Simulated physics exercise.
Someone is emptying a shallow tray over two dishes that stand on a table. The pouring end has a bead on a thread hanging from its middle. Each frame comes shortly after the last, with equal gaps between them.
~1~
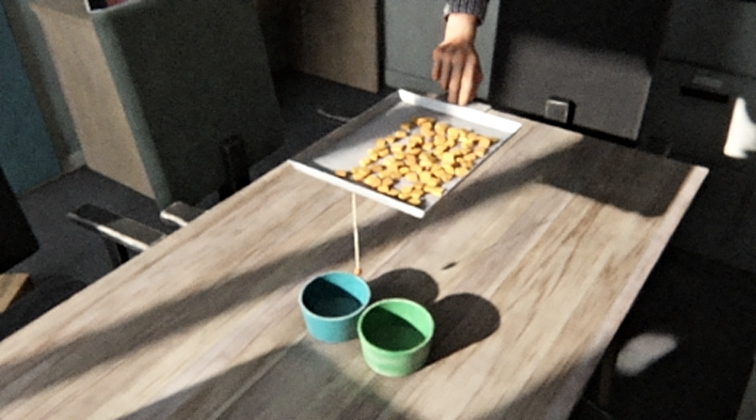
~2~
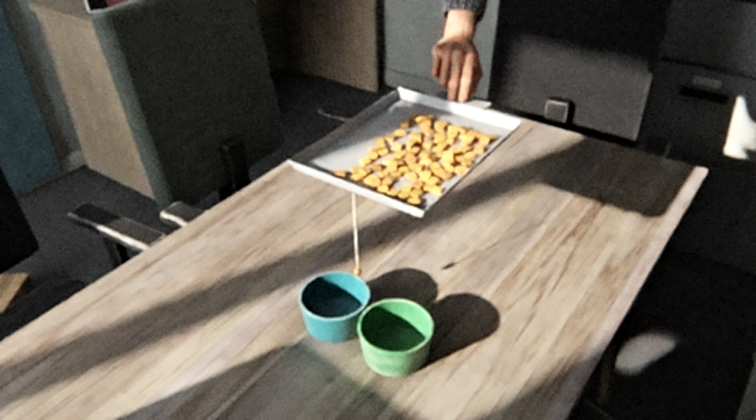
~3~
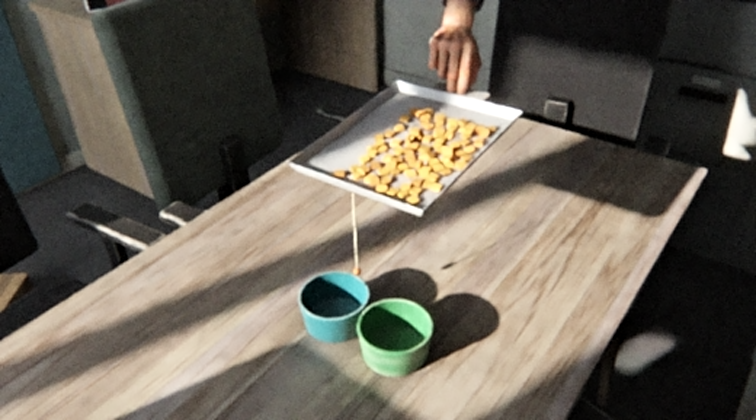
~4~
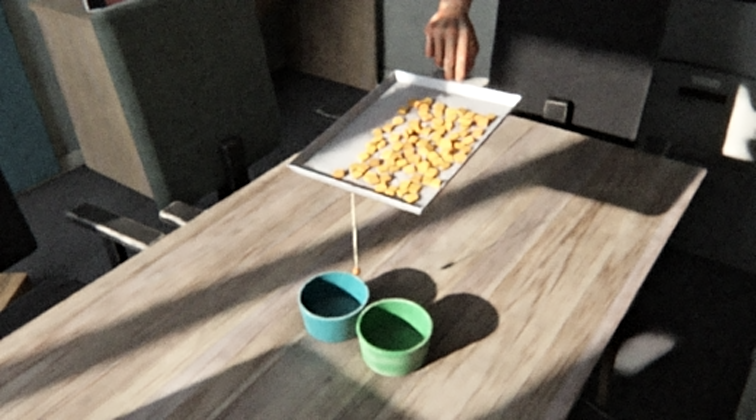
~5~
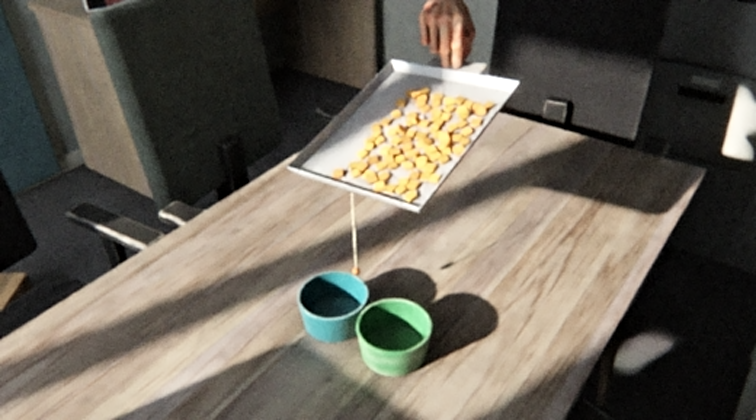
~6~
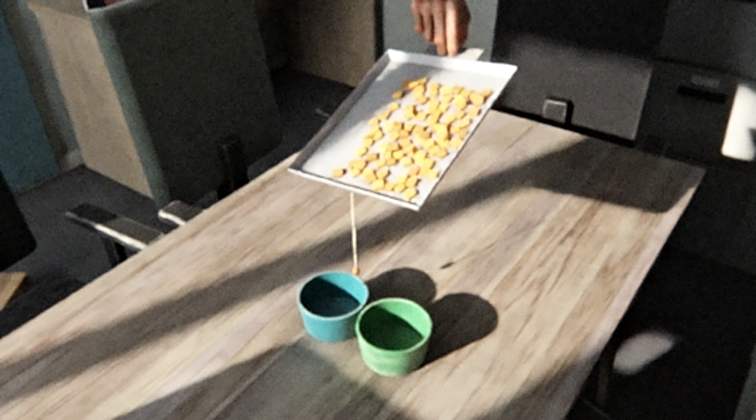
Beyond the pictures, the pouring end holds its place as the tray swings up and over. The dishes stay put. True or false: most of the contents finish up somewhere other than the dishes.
True.
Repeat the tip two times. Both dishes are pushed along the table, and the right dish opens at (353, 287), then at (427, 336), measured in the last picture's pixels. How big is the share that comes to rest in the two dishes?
80 and 10 %.
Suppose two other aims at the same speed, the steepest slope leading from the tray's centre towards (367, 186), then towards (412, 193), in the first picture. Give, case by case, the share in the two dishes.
I'd say roughly 80 percent with the first slope, 40 percent with the other.
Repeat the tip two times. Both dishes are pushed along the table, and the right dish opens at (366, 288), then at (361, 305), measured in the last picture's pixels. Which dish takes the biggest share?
The dish at left, then the dish at left.
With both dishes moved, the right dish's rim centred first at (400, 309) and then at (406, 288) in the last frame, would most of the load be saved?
At place one a lesser share; at place two a lesser share.
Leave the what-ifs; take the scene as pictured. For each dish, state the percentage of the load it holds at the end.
Out of every hundred, close to 30 go left and close to 0 go right.
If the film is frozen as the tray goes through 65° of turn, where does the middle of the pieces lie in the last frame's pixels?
The middle of the load sits near (335, 175).
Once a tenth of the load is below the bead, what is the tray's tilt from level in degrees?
That would be about 75 degrees from level.
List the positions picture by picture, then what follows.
The first frame shows corners of the pouring end at (295, 160) and (422, 208), level; middle of the load at (426, 155), cereal squares; left dish at (314, 325); right dish at (375, 358); bead on its thread at (358, 271).
The second frame shows corners of the pouring end at (295, 160) and (422, 208), level; middle of the load at (426, 154).
The third frame shows corners of the pouring end at (294, 161) and (421, 206), tipped barely, lowest at the left corner; middle of the load at (425, 149).
The fourth frame shows corners of the pouring end at (293, 163) and (419, 205), tipped a little, lowest at the left corner; middle of the load at (424, 143).
The fifth frame shows corners of the pouring end at (292, 165) and (418, 204), tipped clearly, lowest at the left corner; middle of the load at (422, 136).
The sixth frame shows corners of the pouring end at (292, 167) and (416, 203), tipped clearly, lowest at the left corner; middle of the load at (420, 130); left dish at (312, 325); right dish at (373, 358).
Soon after the last picture, tray tipped steeply; most on the tray; a small part in the air.
A little later, tray tipped past a quarter turn; a stray few in the right dish; about a quarter in the left dish; about two thirds outside both; a small part in the air.
Later still, tray tipped past a quarter turn; a stray few in the right dish; about a quarter in the left dish; about two thirds outside both.
At rest, tray tipped past a quarter turn; a stray few in the right dish; about a quarter in the left dish; about two thirds outside both.
